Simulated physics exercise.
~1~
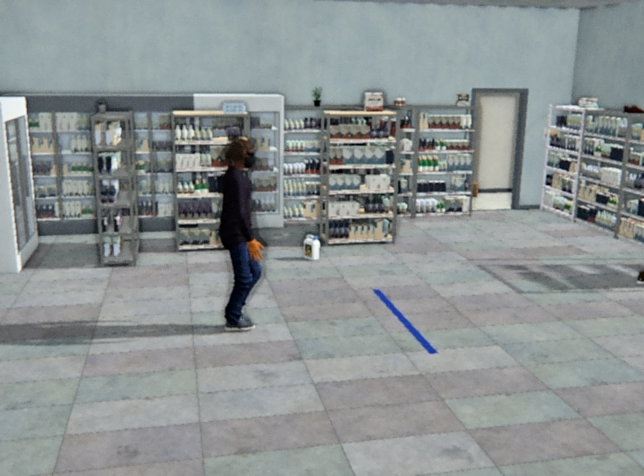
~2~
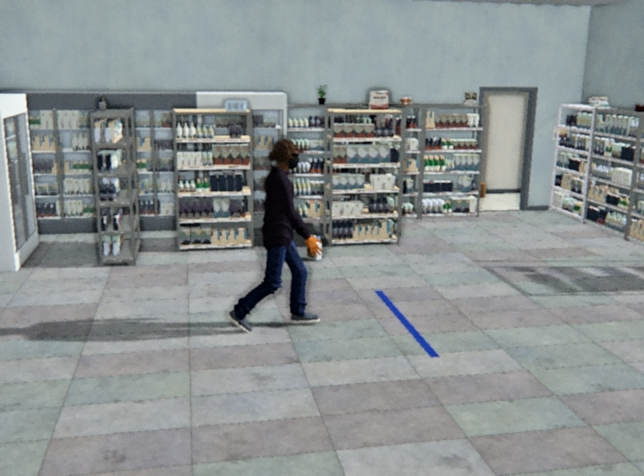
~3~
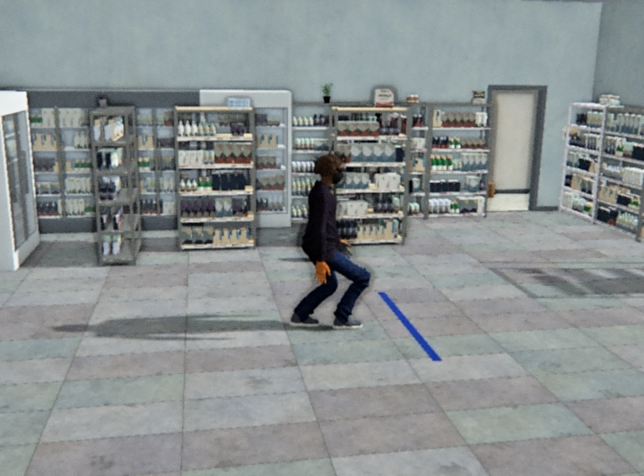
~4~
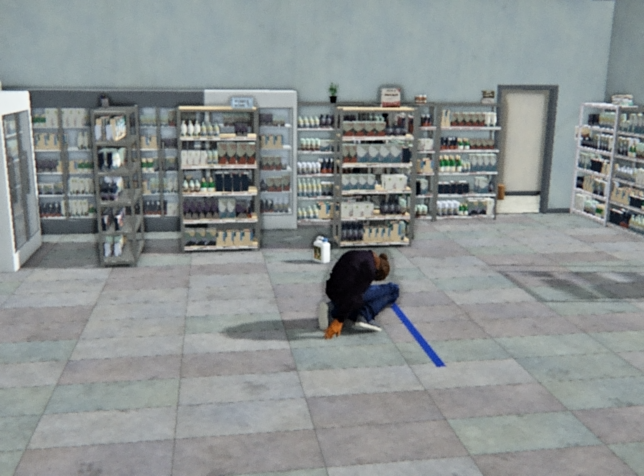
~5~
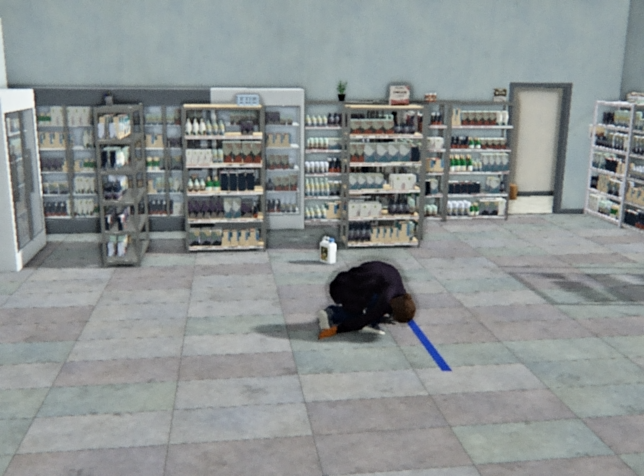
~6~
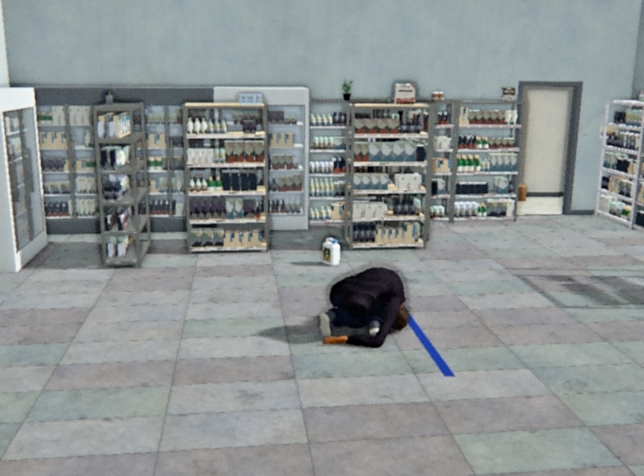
Shopper in dark clothes striding right across a tiled shop floor, buckling at the knees and crumpling face down before a blue strip.
